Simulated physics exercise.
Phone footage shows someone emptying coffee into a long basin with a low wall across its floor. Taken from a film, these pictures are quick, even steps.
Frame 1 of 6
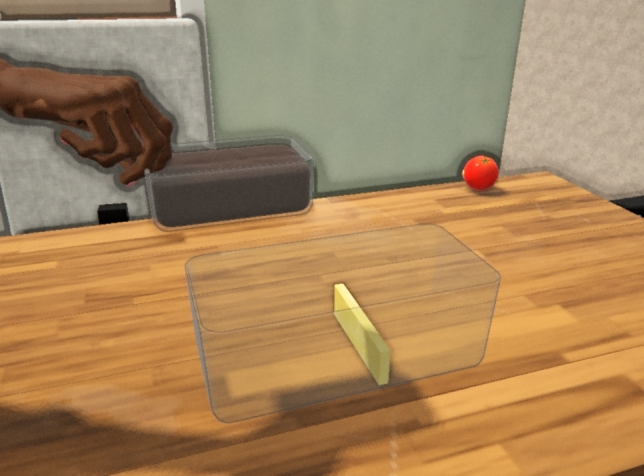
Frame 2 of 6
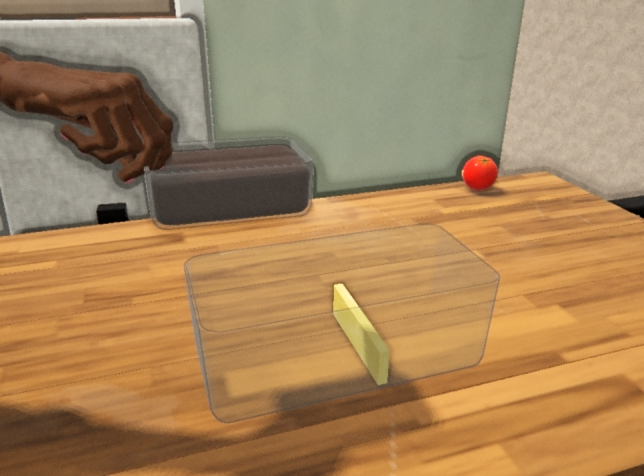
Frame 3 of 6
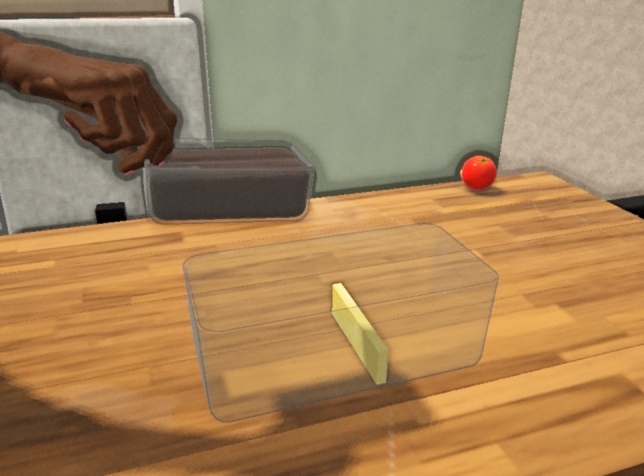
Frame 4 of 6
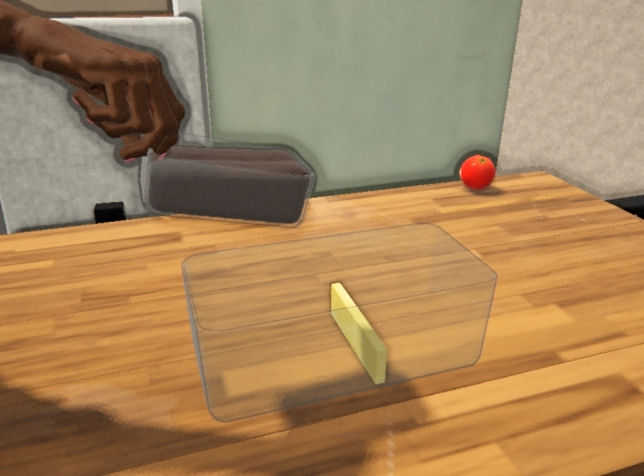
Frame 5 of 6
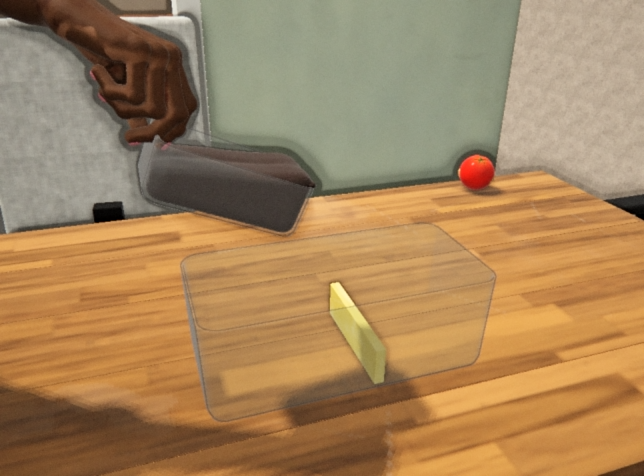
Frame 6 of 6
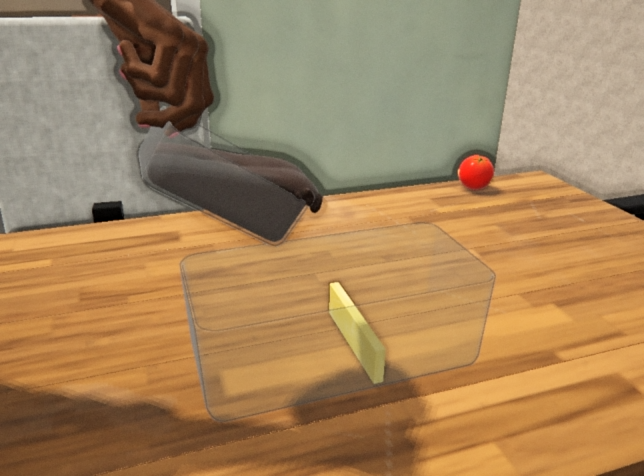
A brown hand gripped the left end of a dark container and raised it, tilting its right end steadily downward beside a clear basin with a pale low wall, while a red ball stayed still.
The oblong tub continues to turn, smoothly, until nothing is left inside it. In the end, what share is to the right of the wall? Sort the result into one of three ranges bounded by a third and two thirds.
It falls in the bottom range, below a third.
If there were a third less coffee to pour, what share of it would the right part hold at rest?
Near 5 in a hundred.
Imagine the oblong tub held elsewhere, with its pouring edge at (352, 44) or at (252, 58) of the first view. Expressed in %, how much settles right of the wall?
Close to 70 % for the first start and close to 5 % for the second.
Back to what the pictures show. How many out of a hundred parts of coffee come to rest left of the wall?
Some 75 parts in a hundred.
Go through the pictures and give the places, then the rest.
Tilt 0°; pouring edge (302, 149); surface from (148, 169) to (299, 154); the long basin's rim runs from (193, 294) to (468, 250); the wall's top is at (360, 316), in the first picture.
Tilt 2°; pouring edge (302, 151); surface from (147, 167) to (299, 155), in the second picture.
Tilt 6°; pouring edge (302, 156); surface from (147, 164) to (298, 157), in the third picture.
Tilt 14°; pouring edge (303, 165); surface from (147, 161) to (300, 160), in the fourth picture.
Tilt 23°; pouring edge (302, 177); surface from (147, 158) to (292, 167); 4 per cent is over the edge, in the fifth picture.
Tilt 35°; pouring edge (298, 191); surface from (144, 153) to (277, 170); 11 per cent is over the edge, in the sixth picture.
A moment on, the tilt is 99° and 7 per cent is still to pour, 56 is left of the wall and 13 right of it.
Next, the tilt is 108° and 1 per cent is still to pour, 77 is left of the wall and 15 right of it.
Then the tilt is 108° and 0 per cent is still to pour, 76 is left of the wall and 16 right of it.
Later the tilt is 108° and 0 per cent is still to pour, 77 is left of the wall and 16 right of it.
At rest 76 per cent lies left of the wall, 16 right of it and 7 outside.
